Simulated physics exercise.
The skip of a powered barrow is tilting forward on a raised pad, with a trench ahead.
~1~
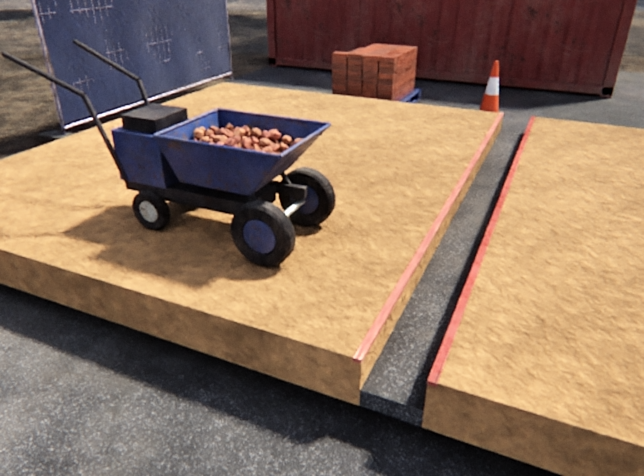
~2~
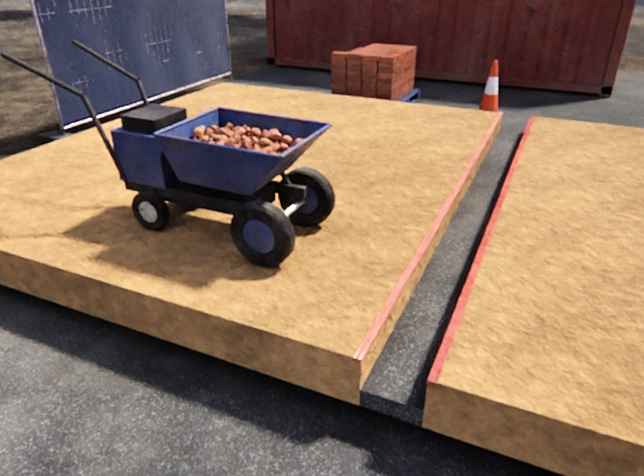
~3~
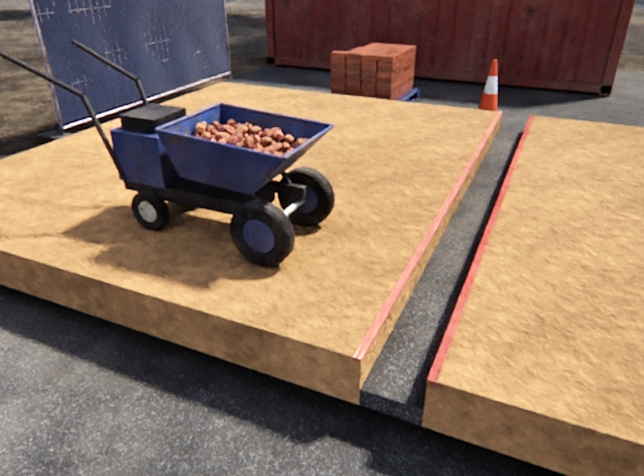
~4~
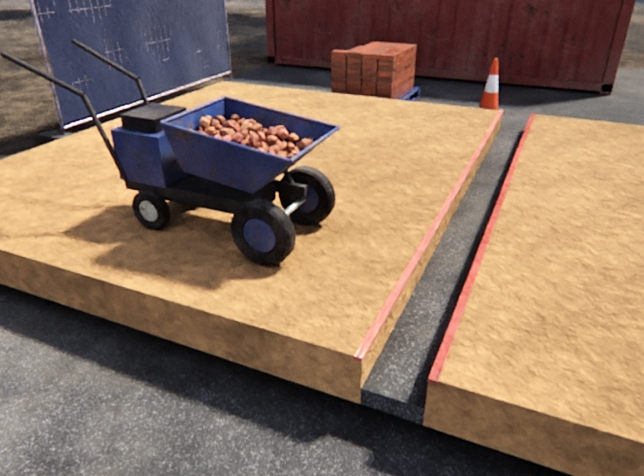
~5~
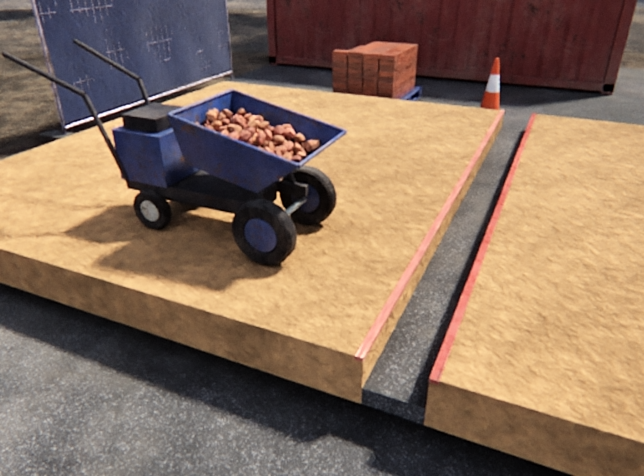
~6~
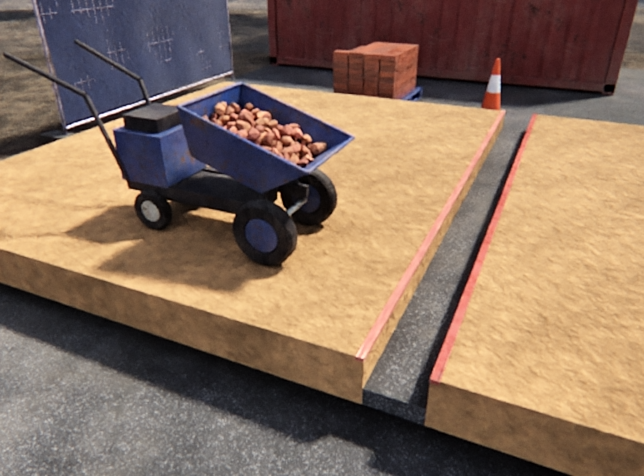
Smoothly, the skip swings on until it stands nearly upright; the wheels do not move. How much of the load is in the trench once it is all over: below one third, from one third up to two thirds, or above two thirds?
The trench will get the middle band, a third to two thirds.
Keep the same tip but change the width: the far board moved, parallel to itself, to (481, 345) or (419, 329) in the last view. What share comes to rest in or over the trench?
First case 40 %, second case 30 %.
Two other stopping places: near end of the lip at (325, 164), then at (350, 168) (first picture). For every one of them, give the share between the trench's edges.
About 100 %, then 80 %.
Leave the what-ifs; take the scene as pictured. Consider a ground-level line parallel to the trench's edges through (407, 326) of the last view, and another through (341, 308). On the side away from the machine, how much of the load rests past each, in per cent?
I'd say some 30 in a hundred, and after that 80 in a hundred.
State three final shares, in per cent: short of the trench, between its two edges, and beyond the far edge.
I'd say about 35 per cent short, about 50 between and about 0 beyond.
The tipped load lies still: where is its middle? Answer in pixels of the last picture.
Near (421, 283), more or less.
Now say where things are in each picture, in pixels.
In the first frame, lip of the skip at (280, 157), level; top of the load at (241, 146), lumps of rubble; first edge of the trench at (380, 320); far edge at (449, 339), the trench over half as wide as the skip, and about half as deep as wide.
In the second frame, lip of the skip at (280, 157), level; top of the load at (229, 144).
In the third frame, lip of the skip at (284, 159), tipped barely; top of the load at (231, 142).
In the fourth frame, lip of the skip at (290, 161), tipped a little; top of the load at (225, 134).
In the fifth frame, lip of the skip at (298, 166), tipped a little; top of the load at (232, 130).
In the sixth frame, lip of the skip at (307, 173), tipped clearly; top of the load at (238, 128); first edge of the trench at (382, 319); far edge at (451, 337).
Soon, skip tipped steeply; all in the skip.
A while on, skip tipped right over; about two thirds in the skip; about a quarter short of the trench; a stray few in or heaped over the trench; a stray few falling.
Towards the end, skip tipped right over; a small part in the skip; about half short of the trench; about a third in or heaped over the trench.
Finally, skip tipped right over; a small part in the skip; about a third short of the trench; about half in or heaped over the trench; none beyond it.
